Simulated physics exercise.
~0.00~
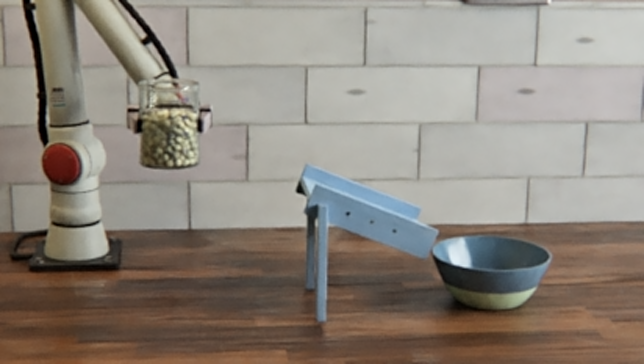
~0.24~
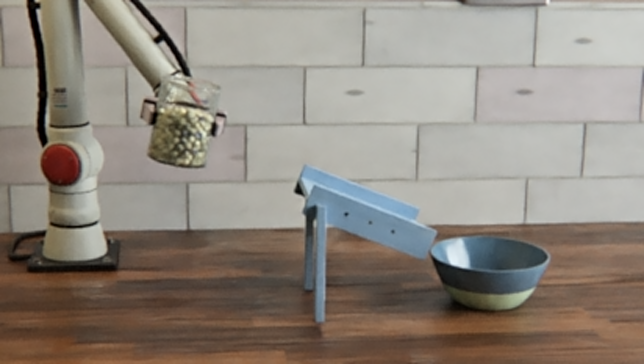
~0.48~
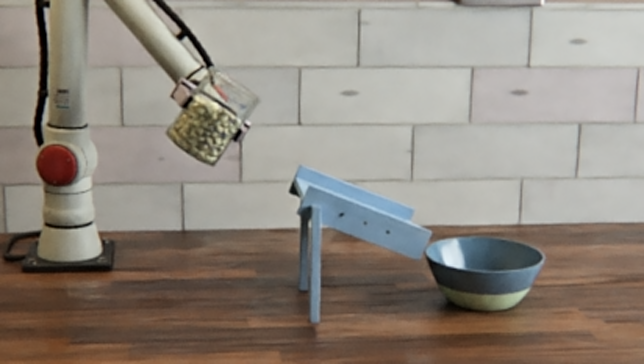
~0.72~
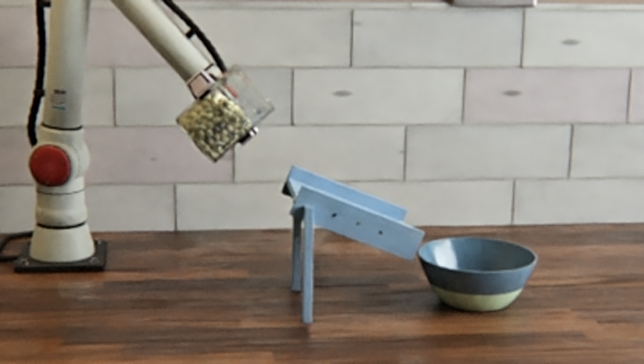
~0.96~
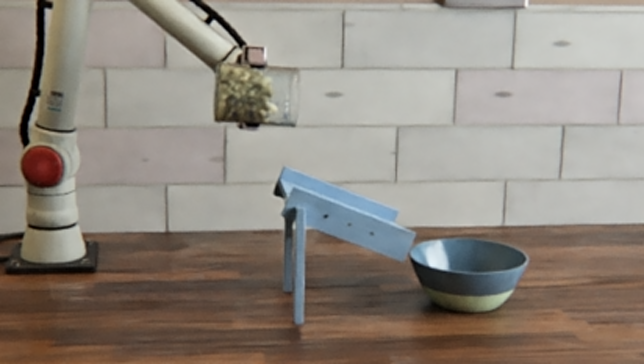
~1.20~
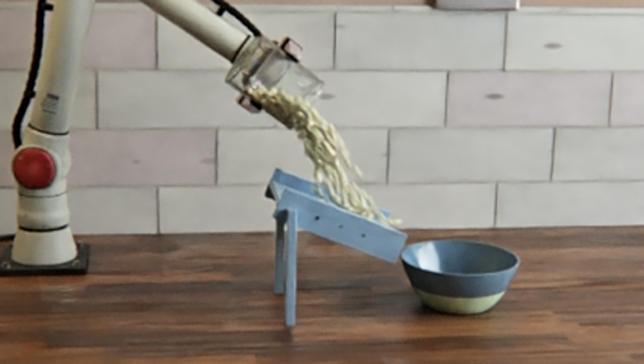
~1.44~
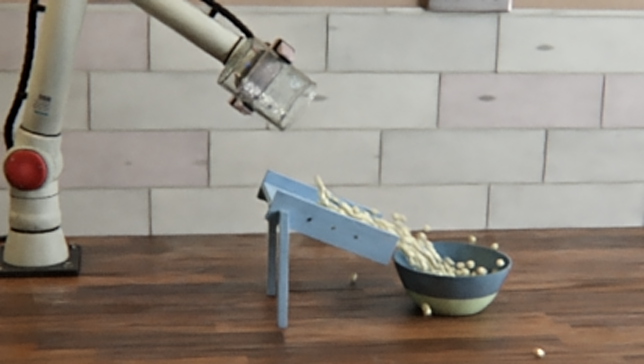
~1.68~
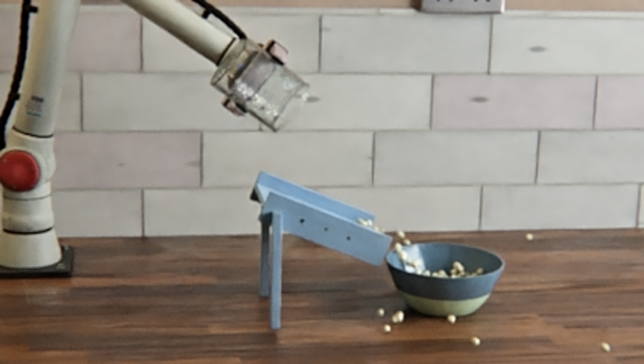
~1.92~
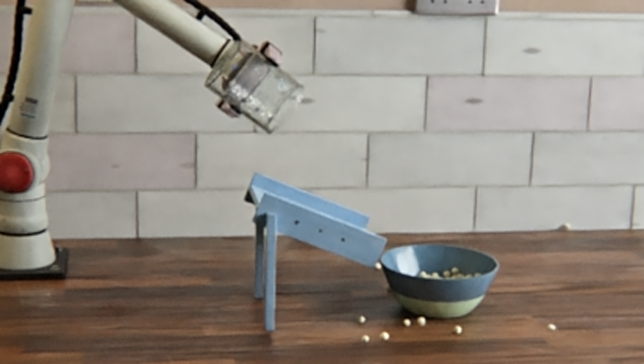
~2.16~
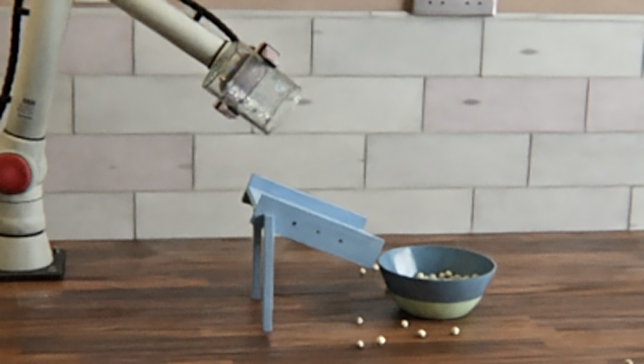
Robot arm tipping a clear tumbler of pale beads onto a blue chute, most sliding into a bowl, a few scattering on the table.
